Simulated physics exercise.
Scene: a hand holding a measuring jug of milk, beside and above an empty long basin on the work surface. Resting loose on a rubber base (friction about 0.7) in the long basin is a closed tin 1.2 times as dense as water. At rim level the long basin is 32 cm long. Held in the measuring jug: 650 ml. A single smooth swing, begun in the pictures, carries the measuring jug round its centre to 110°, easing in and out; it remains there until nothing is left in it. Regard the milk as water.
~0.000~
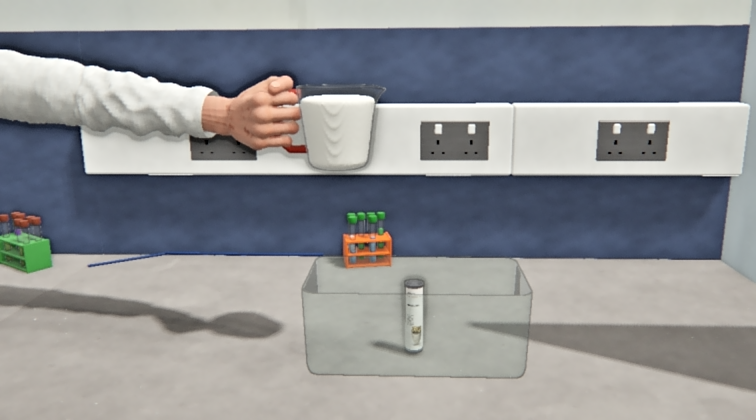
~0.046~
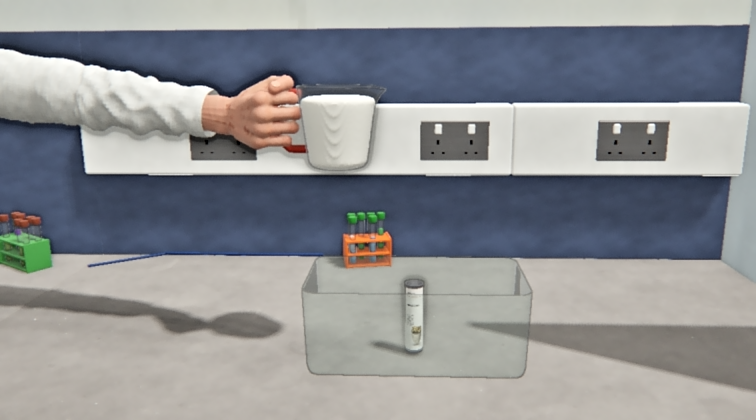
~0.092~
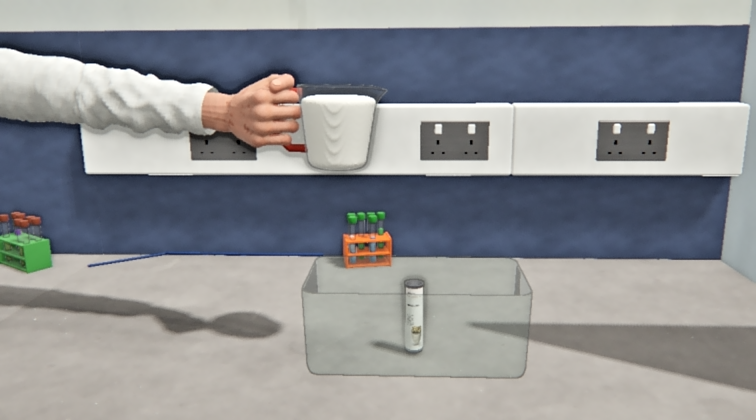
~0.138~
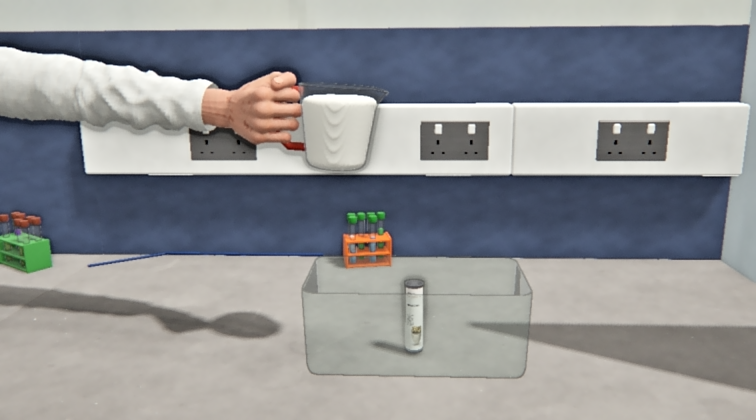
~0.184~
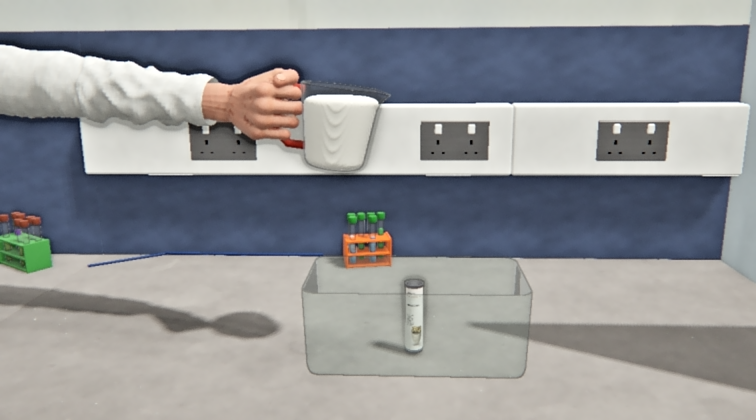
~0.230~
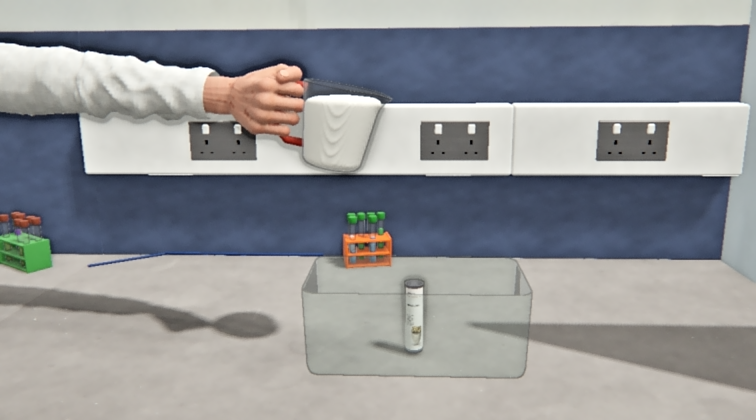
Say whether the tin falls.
Upright.
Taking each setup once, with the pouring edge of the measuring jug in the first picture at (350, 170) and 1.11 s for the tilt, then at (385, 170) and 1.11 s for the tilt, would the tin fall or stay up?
In the first try it comes down; in the second it comes down.
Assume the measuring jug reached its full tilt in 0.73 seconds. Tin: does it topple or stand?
Then it holds its balance.
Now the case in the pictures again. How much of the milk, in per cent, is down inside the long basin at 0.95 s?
I'd put it at roughly 58 per cent.
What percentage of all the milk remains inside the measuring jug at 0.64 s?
Fraction remaining: Approx. 72 per cent.
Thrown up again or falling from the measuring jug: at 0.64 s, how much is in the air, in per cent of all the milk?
Close to 24 in a hundred.
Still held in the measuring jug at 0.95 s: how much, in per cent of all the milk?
Close to 14 percent of the whole amount.
After 0.64 s the tilt is 69° and 72 per cent is still to pour; the tin stands where it began.
After 0.95 s the tilt is 104° and 14 per cent is still to pour; the tin stands where it began.
After 1.26 s the tilt is 110° and 0 per cent is still to pour; the tin stands where it began.
After 1.61 s the tilt is 110° and 0 per cent is still to pour; the tin stands where it began.
In the end the tin stands where it began.
